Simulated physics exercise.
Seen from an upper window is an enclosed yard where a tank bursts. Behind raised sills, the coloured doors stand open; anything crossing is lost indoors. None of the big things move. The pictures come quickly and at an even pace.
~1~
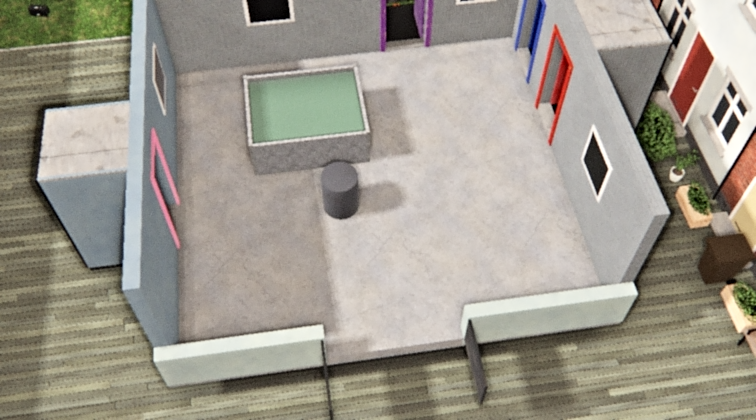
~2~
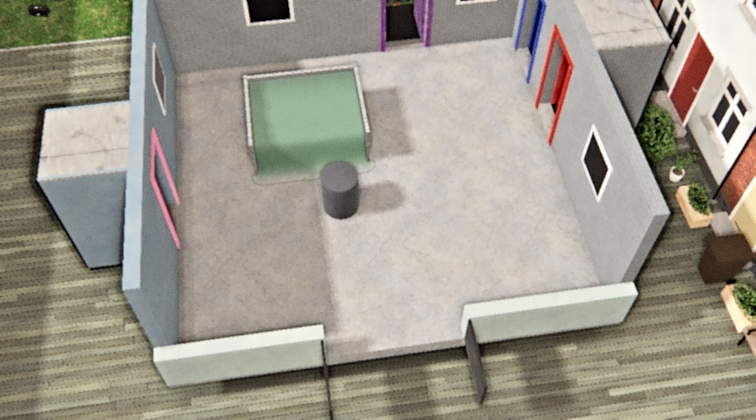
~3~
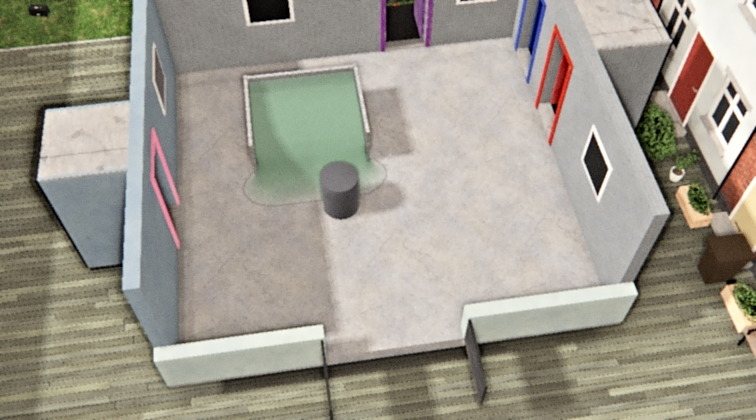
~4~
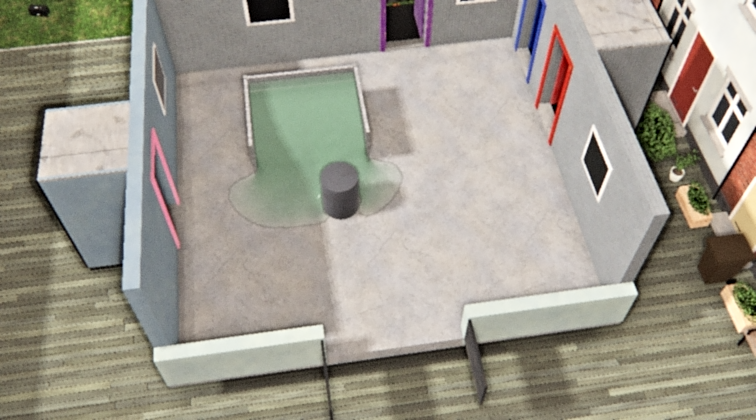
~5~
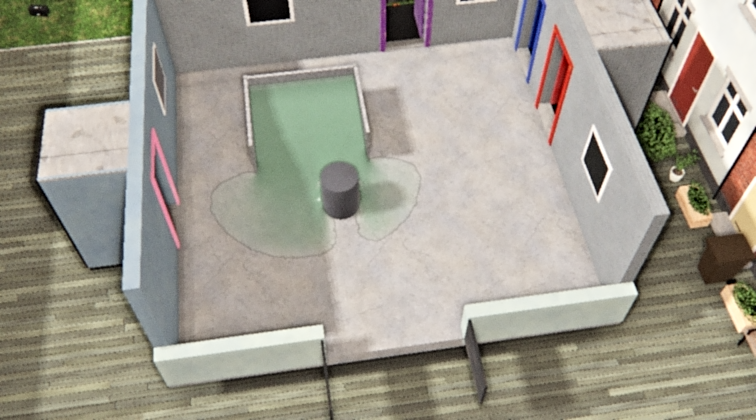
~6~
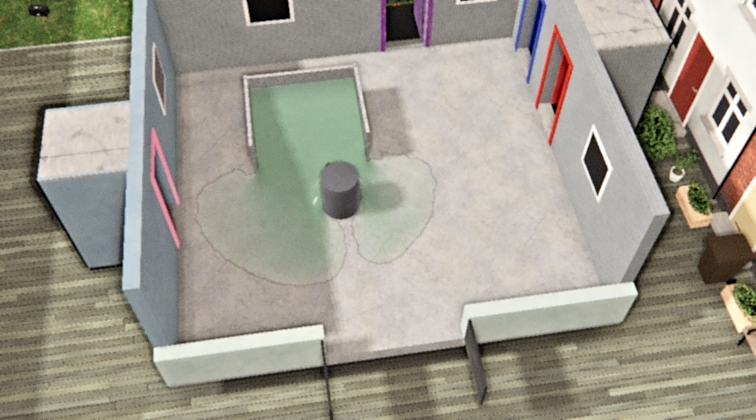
Green water pouring from an open-fronted tank in a walled yard, spreading across the paved floor and parting around a dark cylinder.
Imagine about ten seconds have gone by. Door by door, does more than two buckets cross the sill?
As I see it, the purple door stays at or under the cap there; the red door stays at or under the cap there; the pink door tips over the cap there; the blue door stays at or under the cap there.
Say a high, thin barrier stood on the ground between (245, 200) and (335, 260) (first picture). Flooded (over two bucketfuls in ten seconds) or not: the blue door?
Short version: The blue door does not reach it.
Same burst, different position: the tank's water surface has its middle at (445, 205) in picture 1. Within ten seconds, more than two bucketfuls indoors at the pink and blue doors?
Result: Pink stays inside the limit; blue stays inside the limit.
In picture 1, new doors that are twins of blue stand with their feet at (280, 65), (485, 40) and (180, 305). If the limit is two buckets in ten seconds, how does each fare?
In order: Falls short, falls short, exceeds it.
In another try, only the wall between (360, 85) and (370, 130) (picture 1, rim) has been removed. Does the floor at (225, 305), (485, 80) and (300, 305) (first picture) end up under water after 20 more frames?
So: Spared, then wetted, then spared.
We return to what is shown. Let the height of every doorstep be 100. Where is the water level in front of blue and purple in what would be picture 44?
About 10 %, then 0 %.
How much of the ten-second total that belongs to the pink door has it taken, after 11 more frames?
Some 0 in a hundred.
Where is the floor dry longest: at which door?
My answer: The purple one.
A moment on, water covers 40 % of the floor; the purple door not reached, the red door not reached, the pink door wet at the sill, nothing in, the blue door not reached.
Next, water covers 55 % of the floor; the purple door not reached, the red door not reached, the pink door under two buckets in, the blue door not reached.
Then, water covers 60 % of the floor; the purple door not reached, the red door wet at the sill, nothing in, the pink door over two buckets in, the blue door not reached.
Later, water covers 65 % of the floor; the purple door not reached, the red door wet at the sill, nothing in, the pink door over two buckets in, the blue door not reached.
In the end, water covers 90 % of the floor; the purple door wet at the sill, nothing in, the red door wet at the sill, nothing in, the pink door over two buckets in, the blue door wet at the sill, nothing in.
